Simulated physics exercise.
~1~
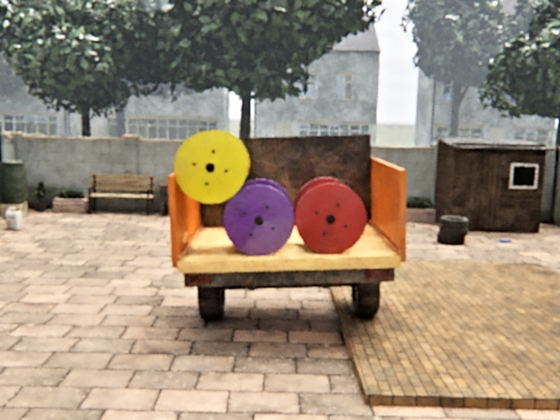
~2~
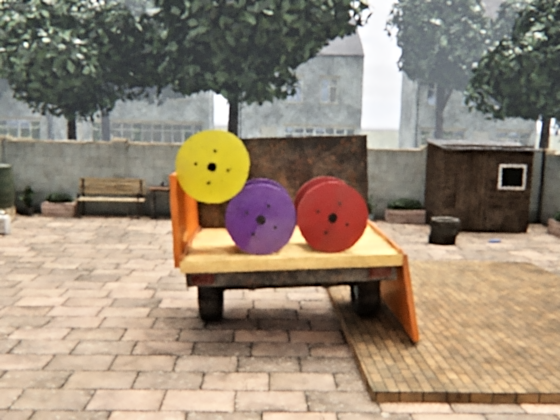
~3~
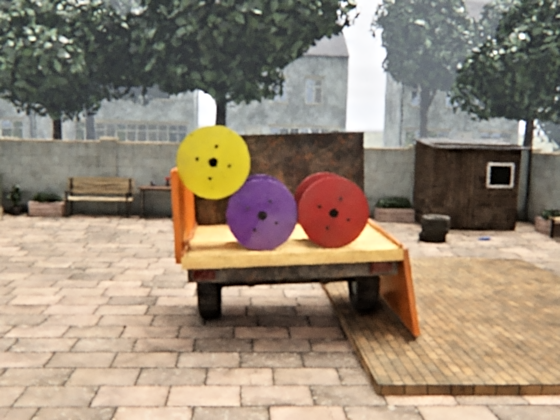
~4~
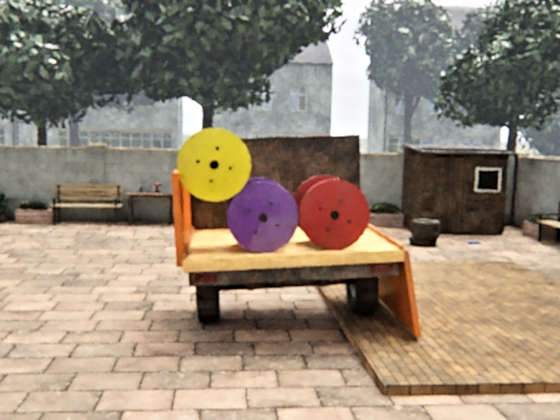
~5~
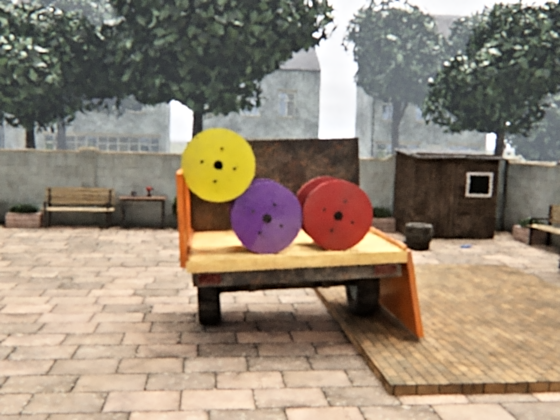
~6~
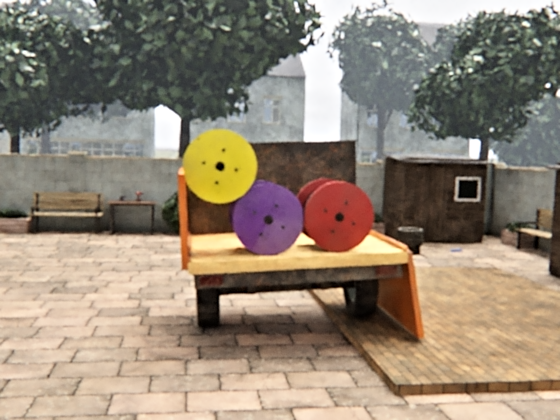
The clip shows a parked farm trailer from behind, carrying red, purple and yellow reels, the yellow one resting up against the left side above the purple. The right drop side swings down, the view drifts slightly, and all three reels stay in place on the trailer.
